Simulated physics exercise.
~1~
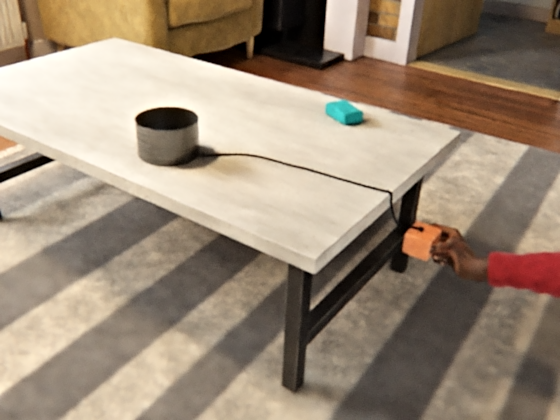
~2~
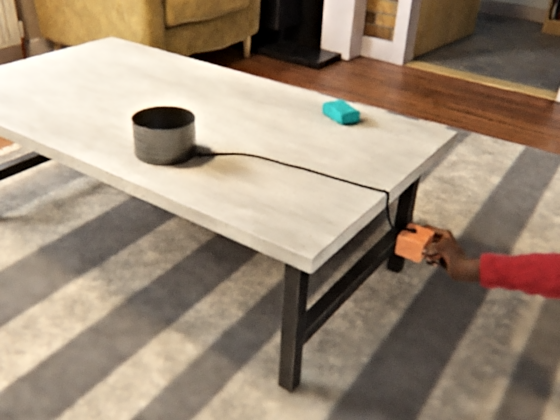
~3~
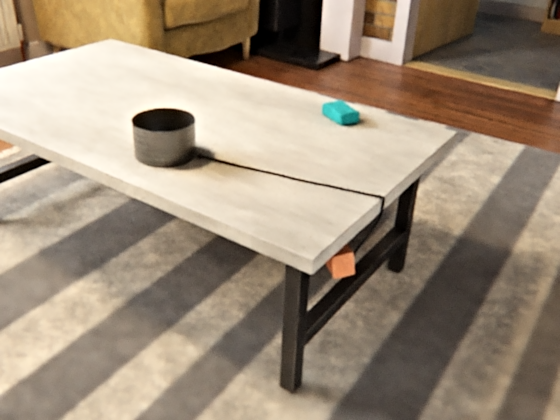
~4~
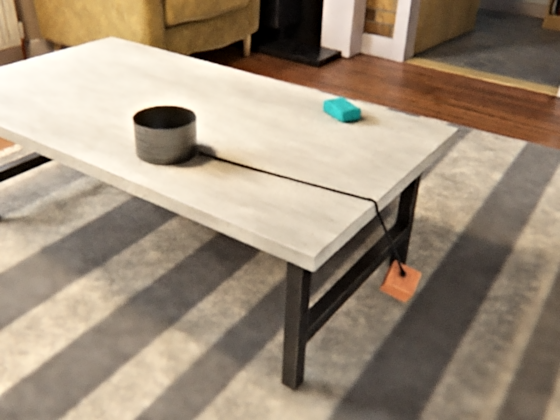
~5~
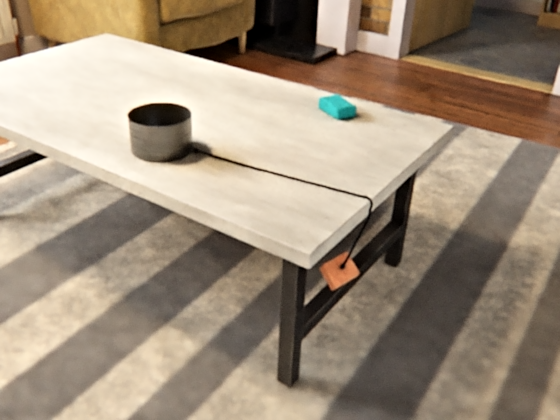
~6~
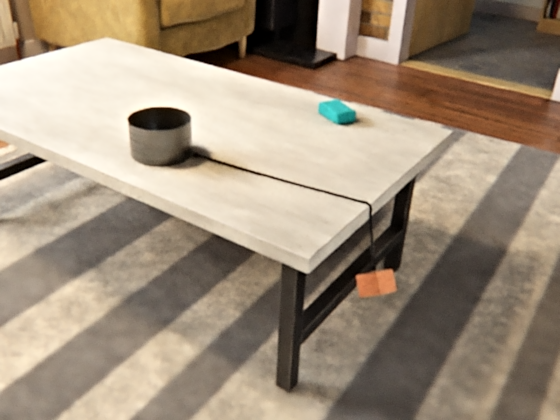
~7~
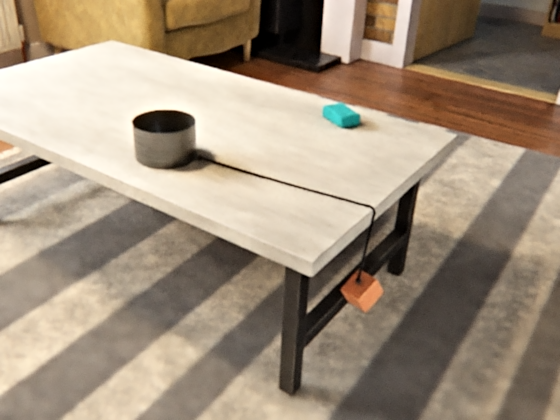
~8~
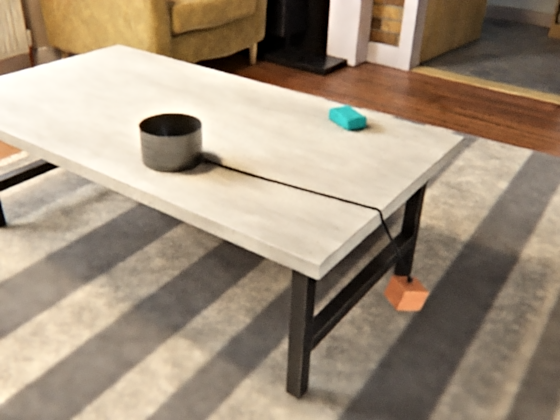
An orange block, released by a hand, swings on its string below the table edge.
